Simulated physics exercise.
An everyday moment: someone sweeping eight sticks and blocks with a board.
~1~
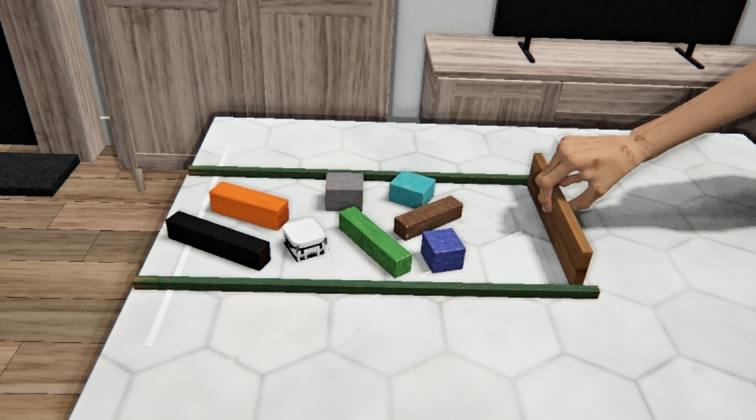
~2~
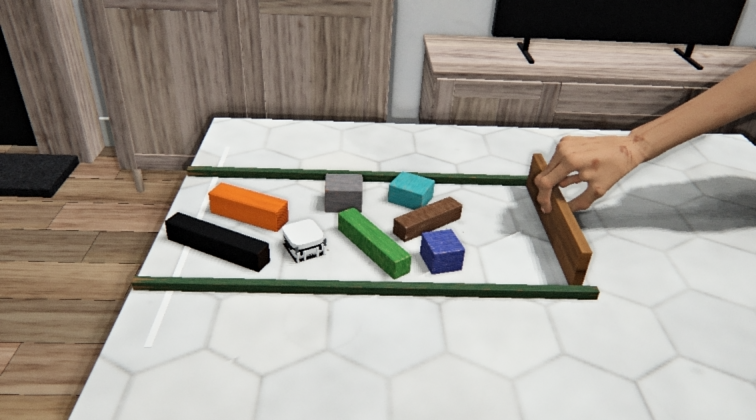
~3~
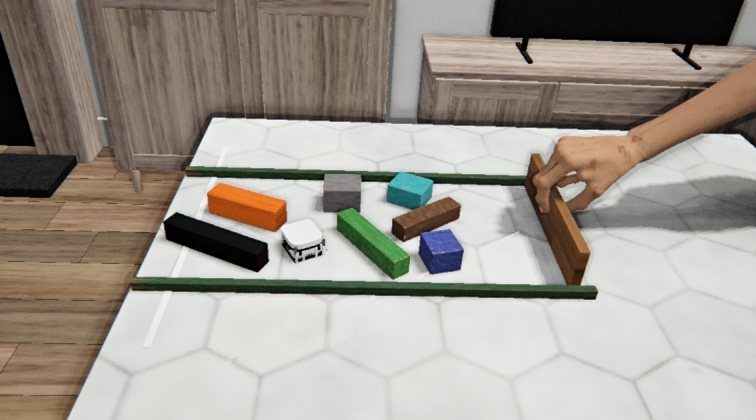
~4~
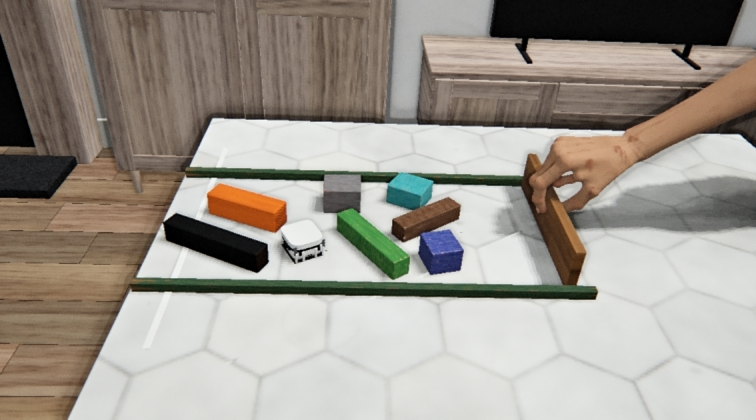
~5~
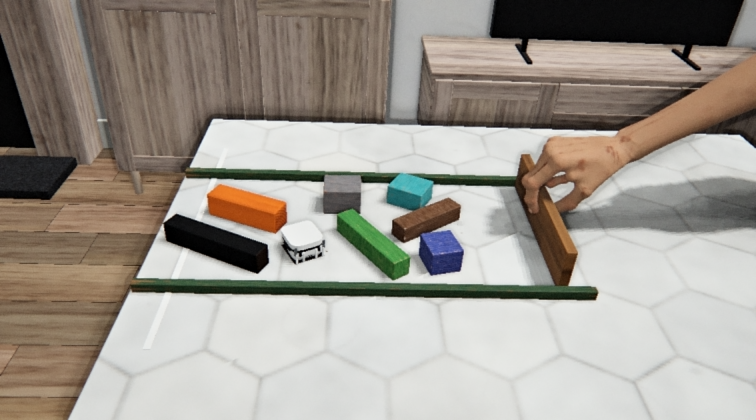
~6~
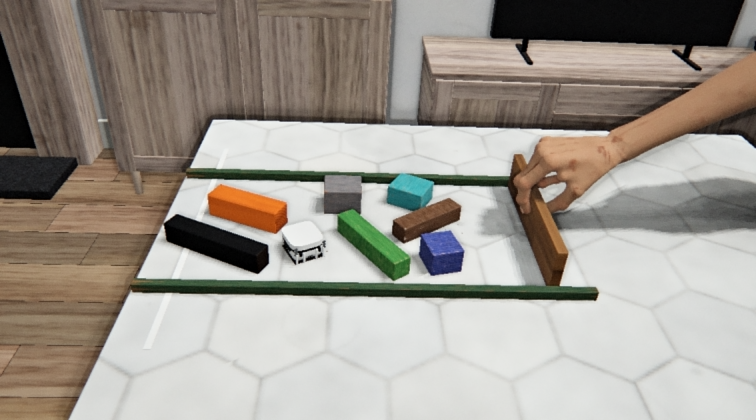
A wooden board, gripped from above by a hand at the right, stands still at first between two green rails on a white tabletop. The hand then slides it a short way left toward the scattered colourful sticks and blocks and a small white case, which stay in place, untouched.
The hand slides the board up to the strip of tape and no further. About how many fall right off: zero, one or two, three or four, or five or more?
As it turns out, the number that fall off is five or more.
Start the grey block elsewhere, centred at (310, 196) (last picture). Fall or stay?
It falls.
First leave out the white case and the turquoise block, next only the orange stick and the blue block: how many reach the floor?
It would be 3 and 3.
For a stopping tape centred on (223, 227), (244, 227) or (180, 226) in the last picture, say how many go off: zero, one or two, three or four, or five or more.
One after another: 3 or 4; 1 or 2; five or more.
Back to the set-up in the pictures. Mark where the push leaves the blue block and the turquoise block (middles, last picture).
First (166, 245), then (194, 180).
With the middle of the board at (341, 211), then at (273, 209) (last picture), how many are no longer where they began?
At the one place 8, at the other 8.
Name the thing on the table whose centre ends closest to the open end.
The brown bar ends nearest.
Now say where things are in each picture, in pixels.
Black stick (218, 240); orange stick (249, 205); white case (304, 240); board (555, 214); tape (198, 223), in the first picture.
Orange stick (249, 207); green bar (373, 242), in the second picture.
White case (302, 241); board (553, 215), in the third picture.
Black stick (215, 242); brown bar (427, 219), in the fourth picture.
Orange stick (247, 208); turquoise block (410, 192), in the fifth picture.
Black stick (216, 243); orange stick (248, 209); white case (303, 243); board (534, 215); tape (196, 226), in the sixth picture.
Soon after, none off yet; black stick at rest near (216, 243); orange stick at rest near (248, 209); white case at rest near (303, 243).
Then, none off yet; black stick moved a little near (168, 246); orange stick moved a little near (211, 199); white case moved well along near (211, 245).
At rest, the number that fall off is five or more; fallen, green bar, grey block, white case, orange stick and black stick.
